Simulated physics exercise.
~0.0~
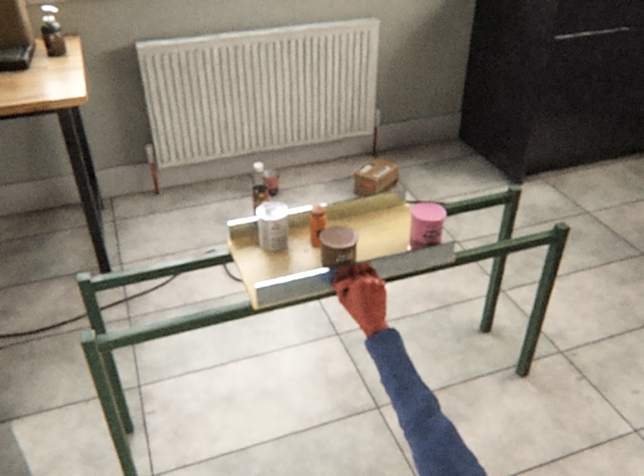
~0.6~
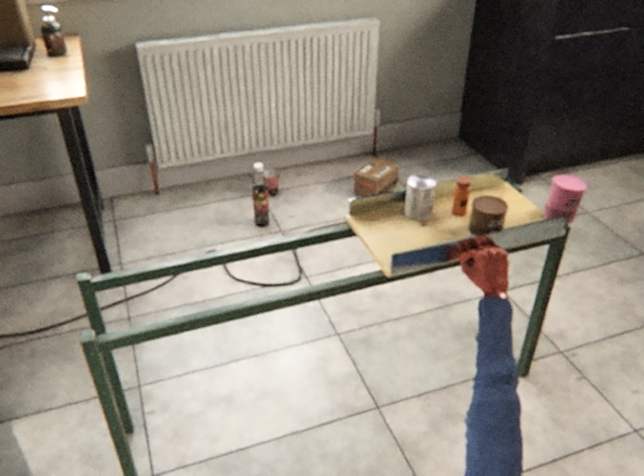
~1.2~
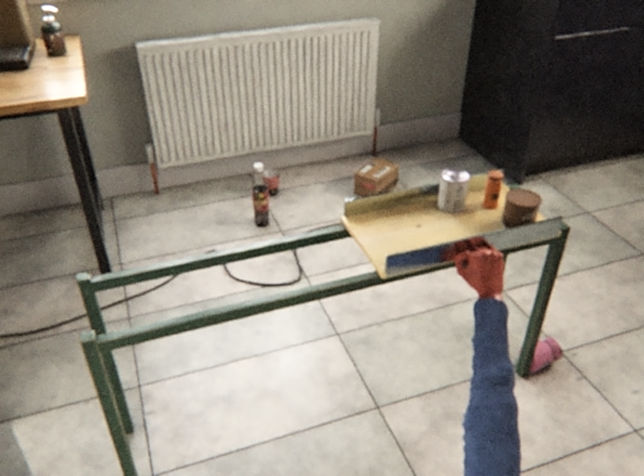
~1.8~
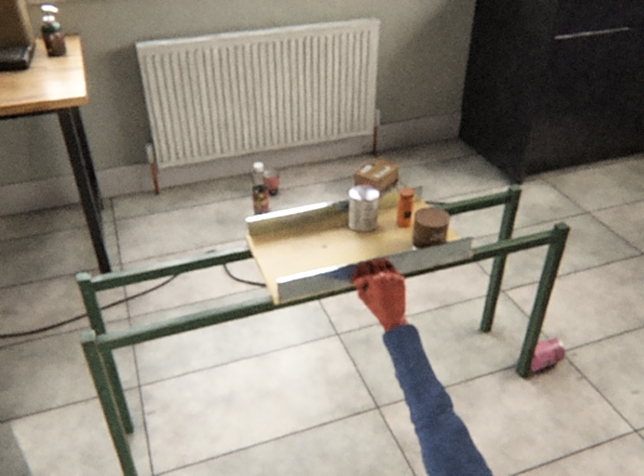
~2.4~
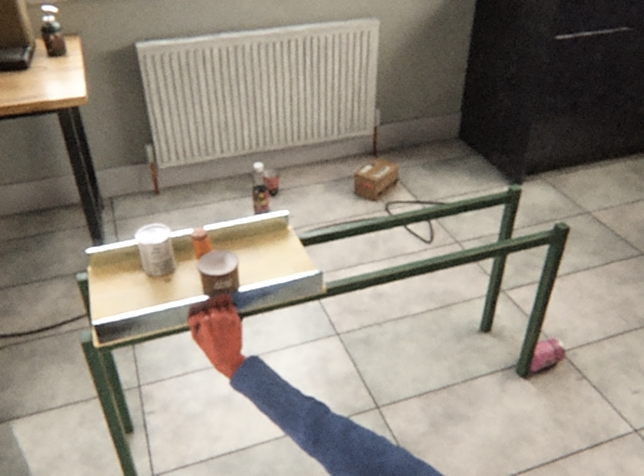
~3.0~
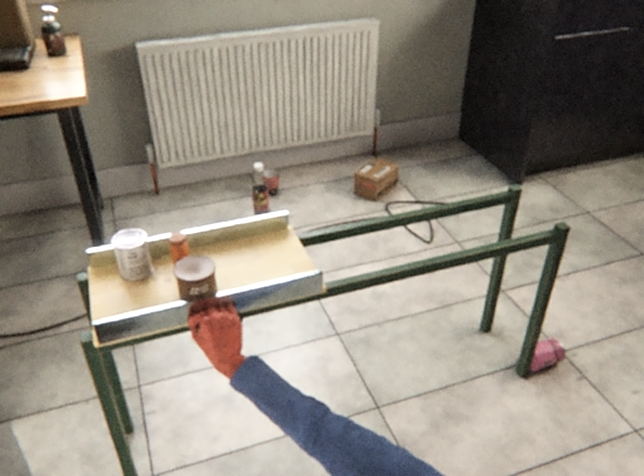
Pink tin falling off the right end of a tray as a hand slides it right, then left, other containers staying aboard.
